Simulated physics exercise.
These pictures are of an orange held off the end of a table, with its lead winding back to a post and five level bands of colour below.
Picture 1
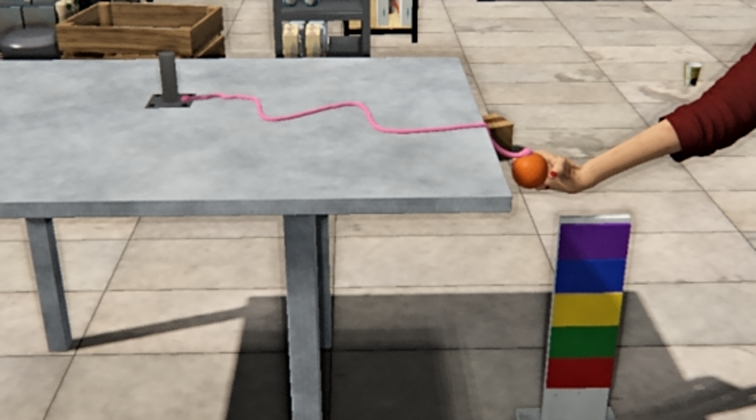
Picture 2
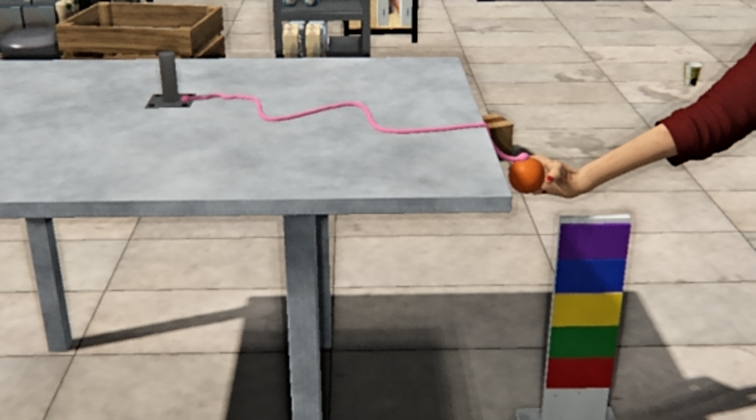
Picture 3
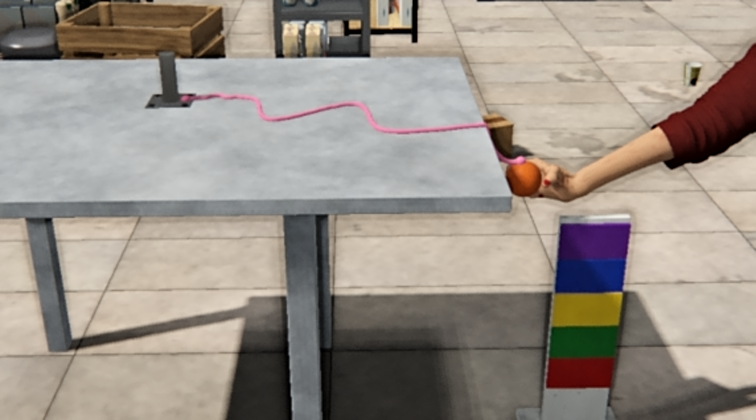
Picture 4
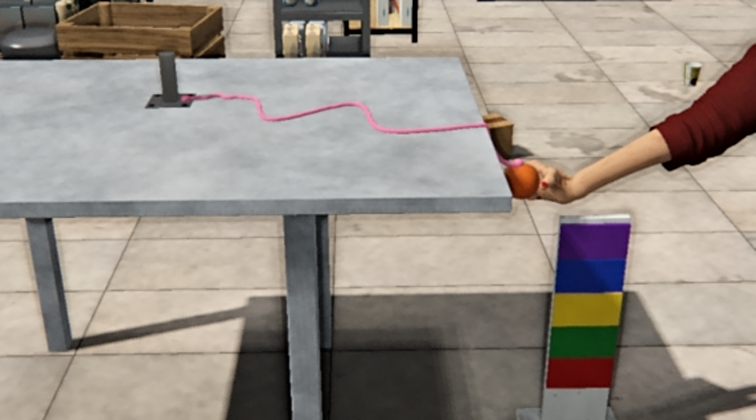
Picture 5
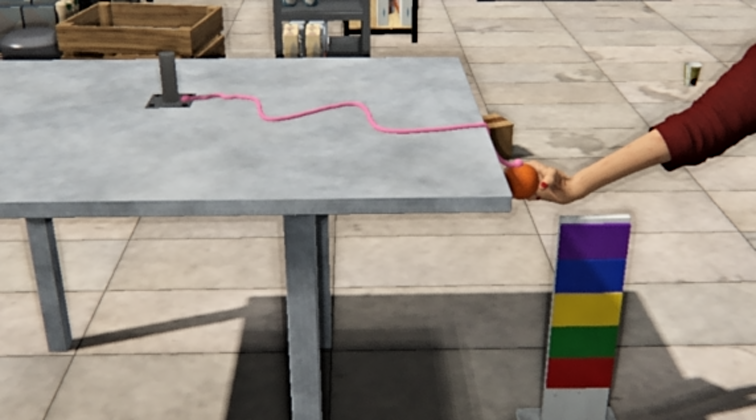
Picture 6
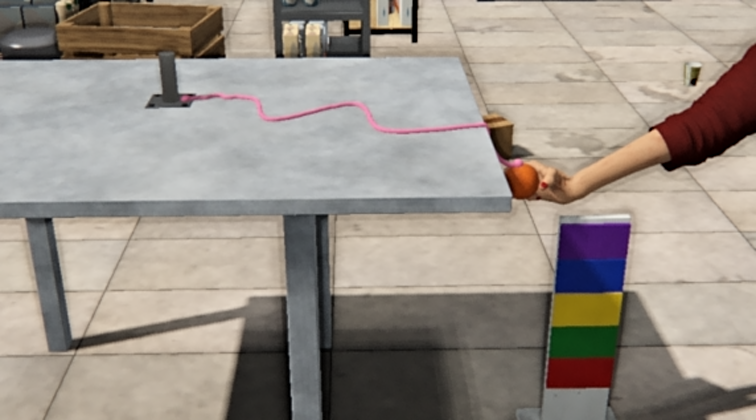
A hand holding an orange ball tied to a pink cord beside a grey table, lowering it slightly, then keeping still.
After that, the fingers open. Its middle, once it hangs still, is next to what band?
Next to the yellow one.
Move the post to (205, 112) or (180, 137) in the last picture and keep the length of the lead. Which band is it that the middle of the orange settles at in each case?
First try: Green; second try: Green.
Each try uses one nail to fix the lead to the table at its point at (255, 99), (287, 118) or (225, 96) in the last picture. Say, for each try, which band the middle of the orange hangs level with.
Try by try: Yellow, then blue, then yellow.
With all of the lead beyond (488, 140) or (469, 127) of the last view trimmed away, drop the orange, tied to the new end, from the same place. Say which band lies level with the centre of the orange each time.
Blue; purple.
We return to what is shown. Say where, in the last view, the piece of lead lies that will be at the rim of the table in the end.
That point sits at about (372, 123).
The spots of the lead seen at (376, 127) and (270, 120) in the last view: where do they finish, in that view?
Final positions are (484, 136) and (326, 109), in that order.
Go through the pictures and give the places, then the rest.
Orange (530, 171); purple (595, 243); blue (591, 277); yellow (587, 311); green (584, 343); red (580, 374), in the first frame.
Orange (527, 176); lead through (222, 96) (261, 114) (330, 107) (372, 123) (451, 129), in the second frame.
Orange (524, 179), in the third frame.
Orange (522, 181); lead through (222, 96) (261, 114) (330, 107) (372, 123) (451, 129), in the fourth frame.
Orange (521, 182), in the fifth frame.
Orange (521, 182); lead through (222, 96) (261, 114) (330, 107) (372, 123) (451, 129), in the sixth frame.
A little later, orange near (486, 296); level with yellow.
Next, orange near (475, 301); level with yellow.
When it is over, orange near (476, 305); level with yellow. The yellow one.
